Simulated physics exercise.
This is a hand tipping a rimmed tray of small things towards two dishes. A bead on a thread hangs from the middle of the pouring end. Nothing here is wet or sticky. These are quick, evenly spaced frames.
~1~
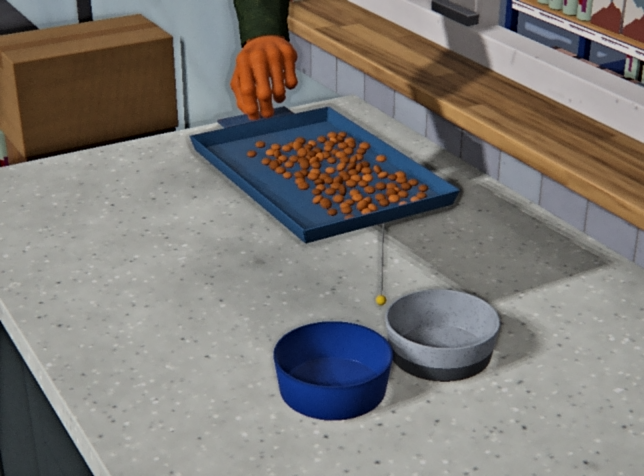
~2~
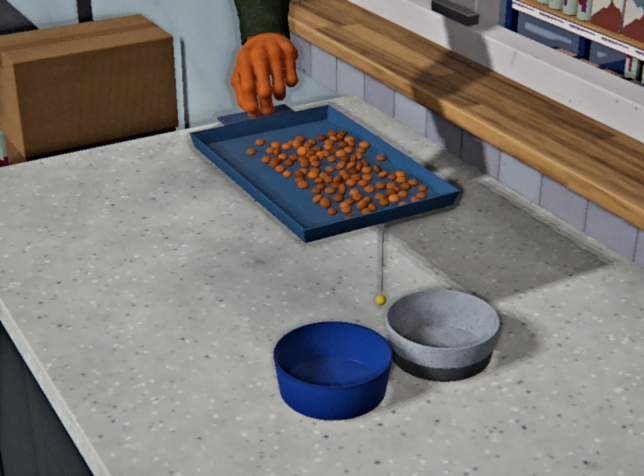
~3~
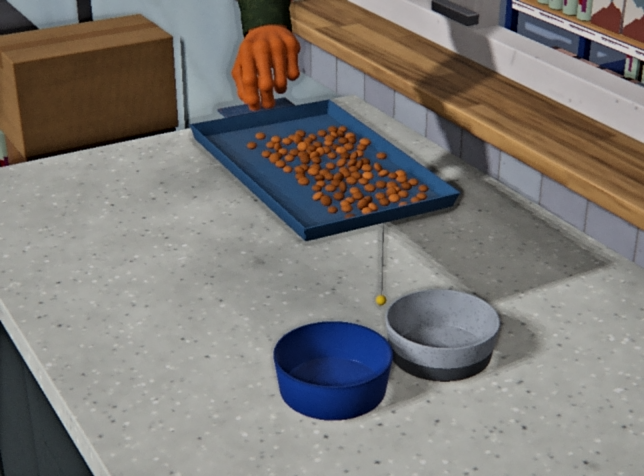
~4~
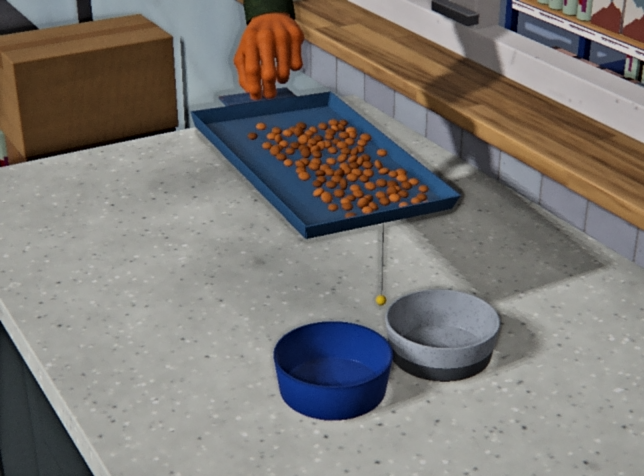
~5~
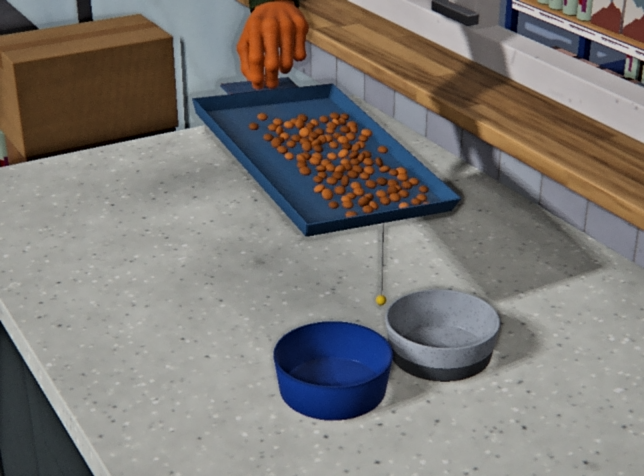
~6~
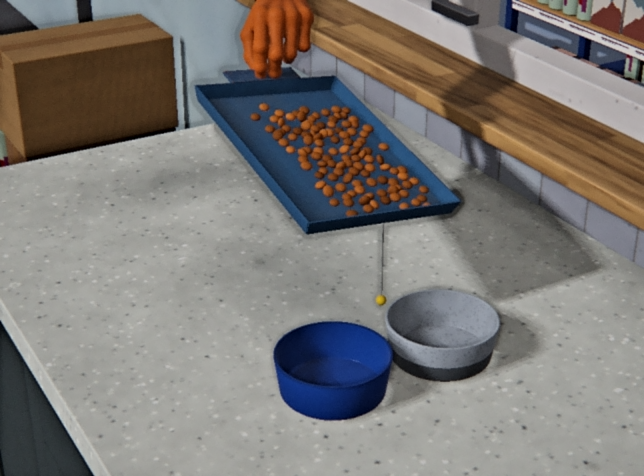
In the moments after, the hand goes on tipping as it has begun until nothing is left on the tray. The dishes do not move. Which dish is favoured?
The right dish gets more.
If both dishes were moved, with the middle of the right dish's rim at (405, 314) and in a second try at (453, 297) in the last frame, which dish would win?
At the first place the right-hand dish, at the second the right one.
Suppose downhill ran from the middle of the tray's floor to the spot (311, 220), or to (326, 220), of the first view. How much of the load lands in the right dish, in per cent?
Roughly 0 per cent, and 0 per cent.
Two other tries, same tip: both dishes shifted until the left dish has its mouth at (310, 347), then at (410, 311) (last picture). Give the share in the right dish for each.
The first gives 60 %, the second 20 %.
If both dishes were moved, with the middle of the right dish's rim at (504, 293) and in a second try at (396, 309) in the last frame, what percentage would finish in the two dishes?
Roughly 60 per cent, and 30 per cent.
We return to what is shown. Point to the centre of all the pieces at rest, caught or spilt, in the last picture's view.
Near (454, 334).
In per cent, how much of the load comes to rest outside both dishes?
Roughly 30 in a hundred.
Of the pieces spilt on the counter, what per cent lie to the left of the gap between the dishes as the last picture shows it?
About 0 per cent.
Soon, tray tipped steeply; nearly all on the tray; a stray few in the air.
A while on, tray tipped right over; a small part on the tray; about two thirds in the right dish; about a quarter outside both; a small part in the air.
Towards the end, tray tipped past a quarter turn; about two thirds in the right dish; about a quarter outside both.
Finally, tray tipped past a quarter turn; none in the left dish; about two thirds in the right dish; about a quarter outside both.
